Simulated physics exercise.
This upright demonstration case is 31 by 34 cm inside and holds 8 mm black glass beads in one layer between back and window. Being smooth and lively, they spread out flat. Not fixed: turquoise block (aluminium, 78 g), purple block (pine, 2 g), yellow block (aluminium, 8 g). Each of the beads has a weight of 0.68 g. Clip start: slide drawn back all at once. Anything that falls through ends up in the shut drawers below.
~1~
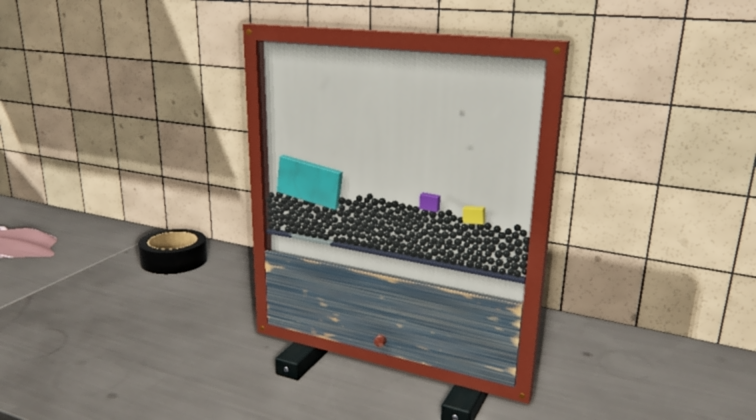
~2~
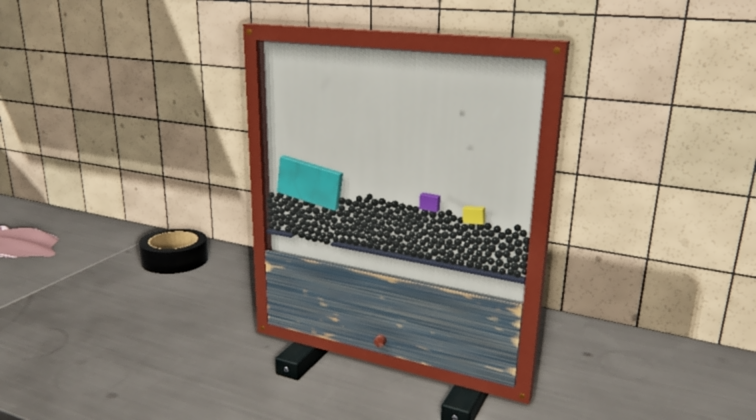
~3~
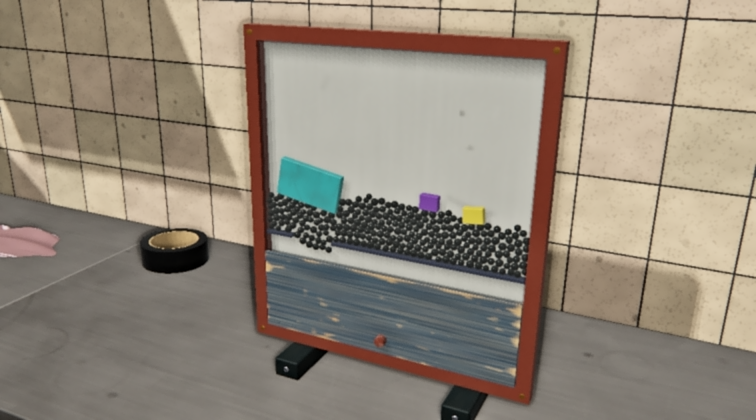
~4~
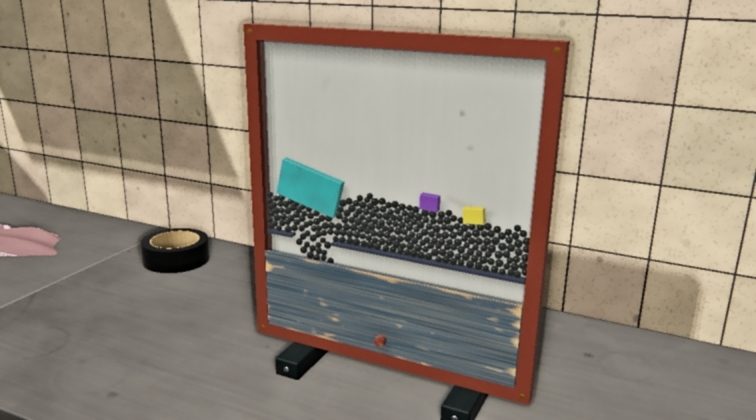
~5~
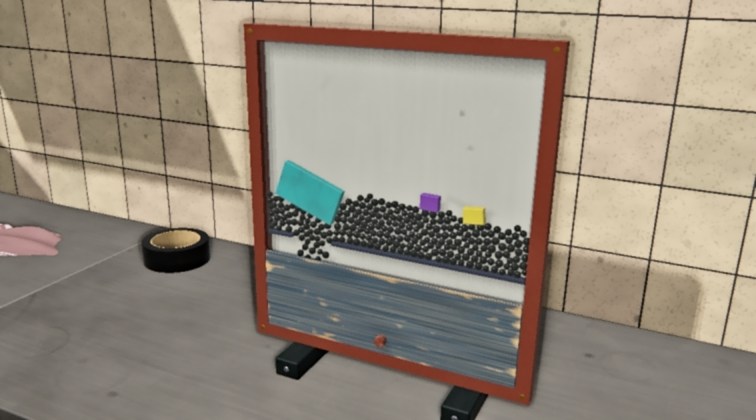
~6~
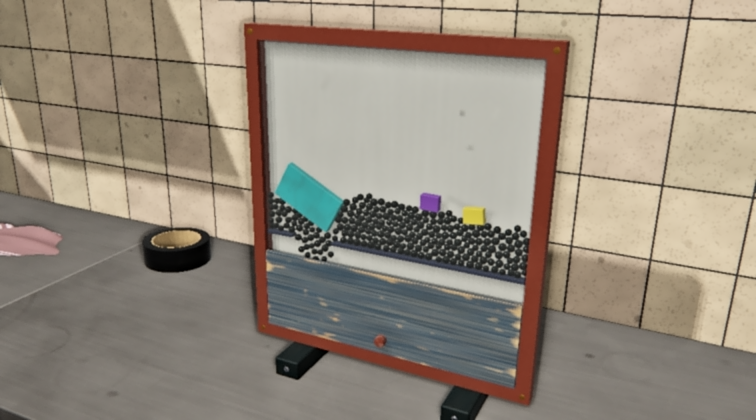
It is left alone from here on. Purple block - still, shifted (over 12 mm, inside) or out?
Still.
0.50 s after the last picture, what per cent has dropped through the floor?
Around 20 %.
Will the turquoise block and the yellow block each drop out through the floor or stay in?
Turquoise: Remains; yellow: Remains.
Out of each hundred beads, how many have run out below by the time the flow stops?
Roughly 20%.
Then, 0.15 s after the last picture, 20 % are out; turquoise block moved 3.8 cm tilted 46°; purple block moved 0.2 cm; yellow block moved 0.2 cm tilted 10°.
Then, 0.50 s after the last picture, 20 % are out; turquoise block moved 3.8 cm tilted 47°; purple block moved 0.2 cm; yellow block moved 0.2 cm tilted 10°.
Then, 1.20 s after the last picture, 20 % are out; turquoise block moved 3.8 cm tilted 47°; purple block moved 0.2 cm; yellow block moved 0.2 cm tilted 10°.
All still 1.4 s after it, 20 % are out; turquoise block moved 3.8 cm tilted 47°; purple block moved 0.2 cm; yellow block moved 0.2 cm tilted 10°.
